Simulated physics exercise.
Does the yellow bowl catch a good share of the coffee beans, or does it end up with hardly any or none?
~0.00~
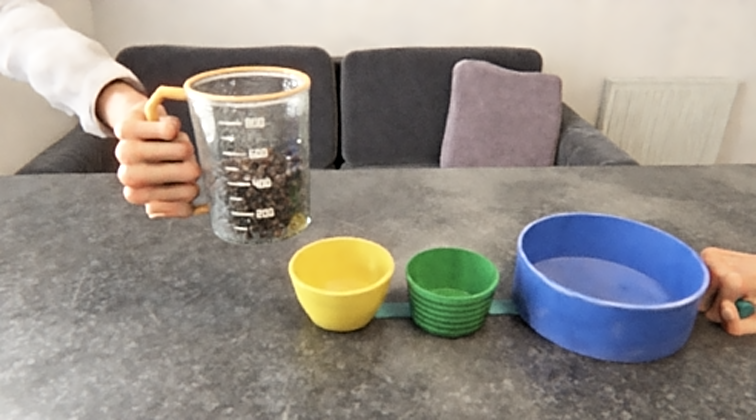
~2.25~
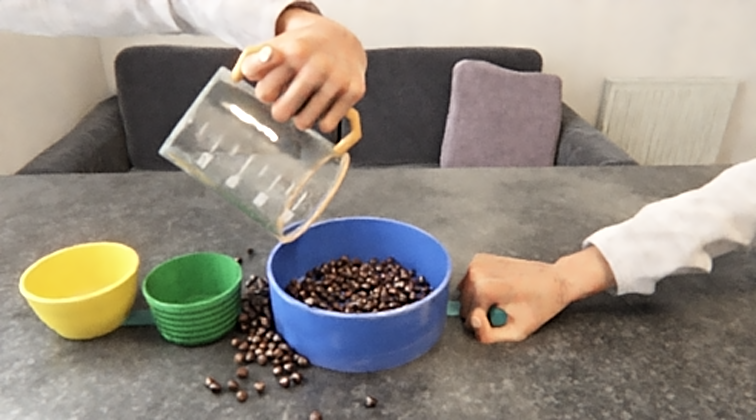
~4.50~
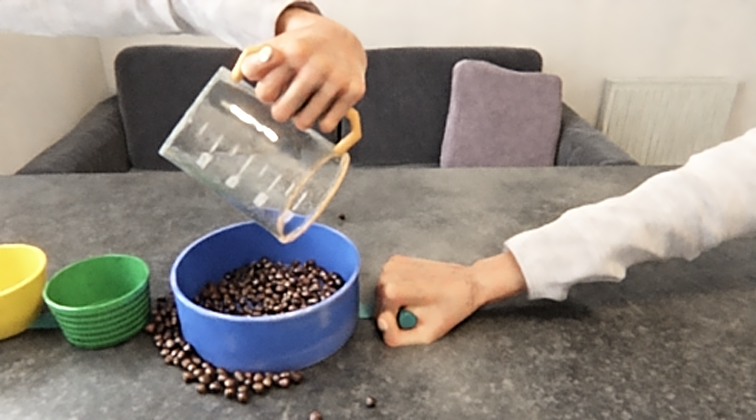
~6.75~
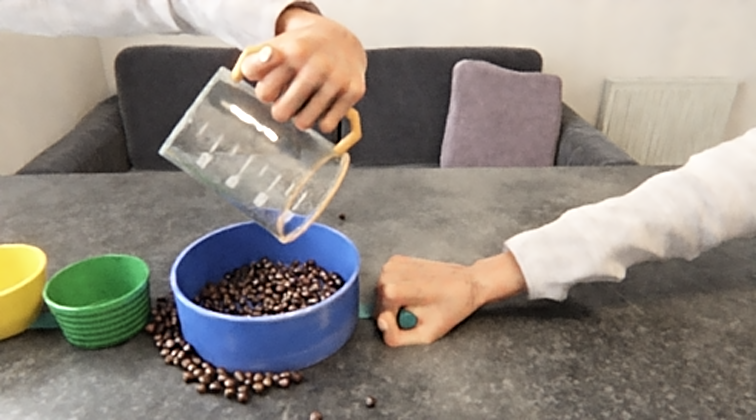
The yellow bowl ends up with none of the beans. Most of them land in the blue pot and the rest lie on the table, while the green dish gets none either.
A person in white sleeves holds a clear jug of dark coffee beans by its yellowish handle over a grey table, seen from the front with a dark sofa behind. To the right stand a yellow bowl, a green dish and a wide blue pot, joined in a row by a strip. The other hand draws the row to the left while the jug is tipped over. Beans pour into the blue pot and some scatter on the table. The row moves a little further left and stops, leaving the jug empty, the pot holding most beans and the rest lying around it.
